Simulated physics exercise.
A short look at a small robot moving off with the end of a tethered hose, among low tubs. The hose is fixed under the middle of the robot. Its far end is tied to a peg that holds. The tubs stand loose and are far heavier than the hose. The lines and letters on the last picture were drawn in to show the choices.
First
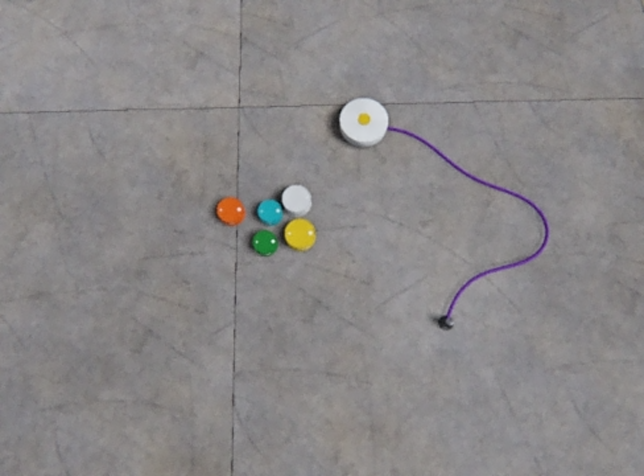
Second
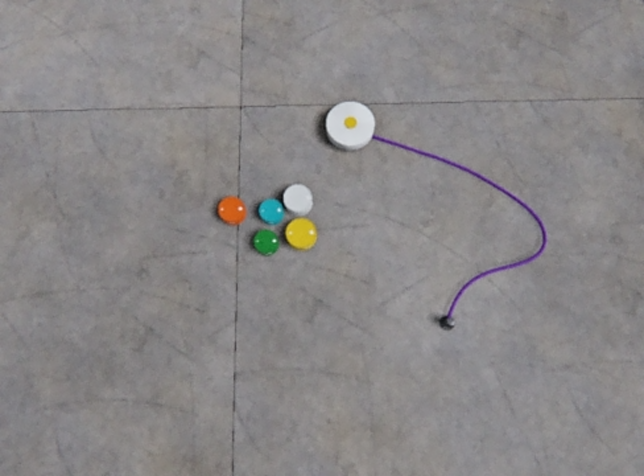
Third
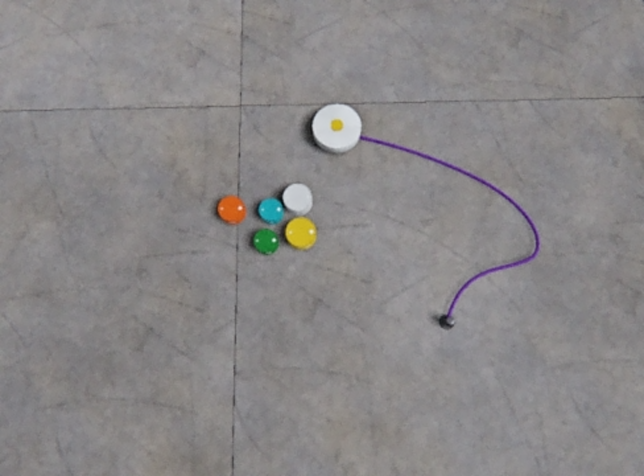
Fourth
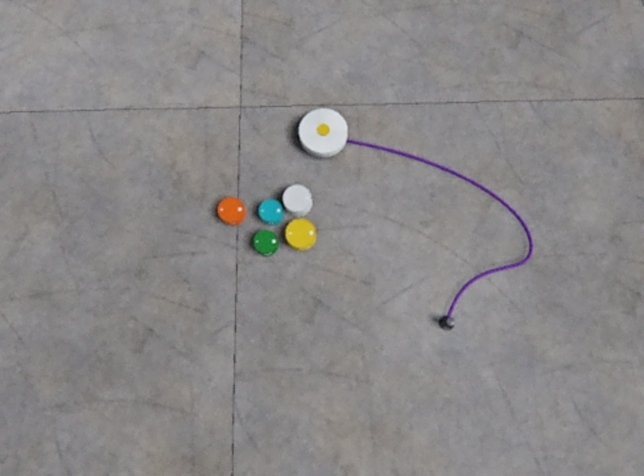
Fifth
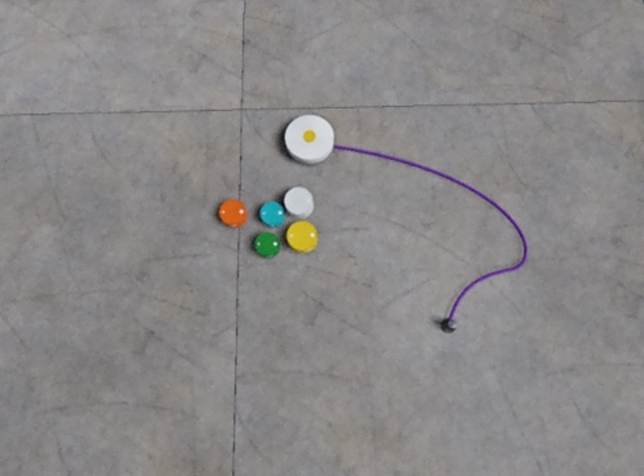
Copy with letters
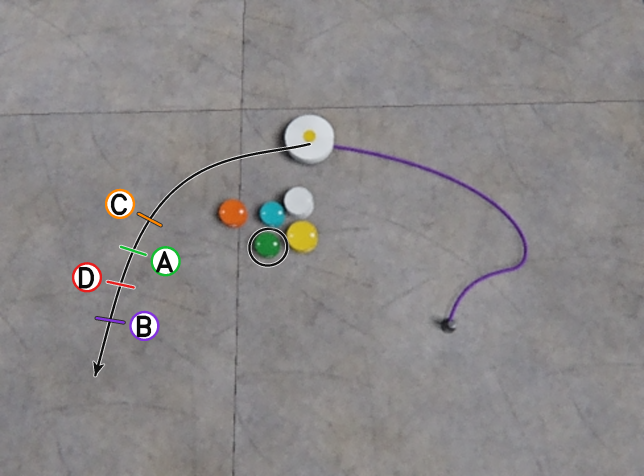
The footage shows a round white device with a yellow centre moving slowly left and slightly down across a grey floor, drawing one end of a curved purple line along, while five coloured round tubs below it stay still.
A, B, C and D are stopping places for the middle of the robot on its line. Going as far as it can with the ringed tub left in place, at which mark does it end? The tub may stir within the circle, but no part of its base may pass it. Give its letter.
Mark D.
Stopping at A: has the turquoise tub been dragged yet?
By then, no.
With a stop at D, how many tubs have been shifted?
Four.
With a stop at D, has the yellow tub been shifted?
Yes.
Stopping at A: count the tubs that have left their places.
The count is none.
On the marked copy, A at (133, 251); B at (110, 320); C at (150, 220); D at (121, 285); the ring at (268, 247); the route from (310, 144) via (159, 206) to (95, 376).
Following D. Soon after the start, robot (223, 158); green tub (268, 246).
Later, robot (151, 210); green tub (268, 246).
In the end, robot (117, 283); turquoise tub (264, 223); orange tub (238, 233); white tub (290, 222); green tub (268, 246); yellow tub (304, 246); the green tub is still in its ring.
As for the rest, A is safe but short; B drags the ringed tub to (262, 265); C is safe but short.
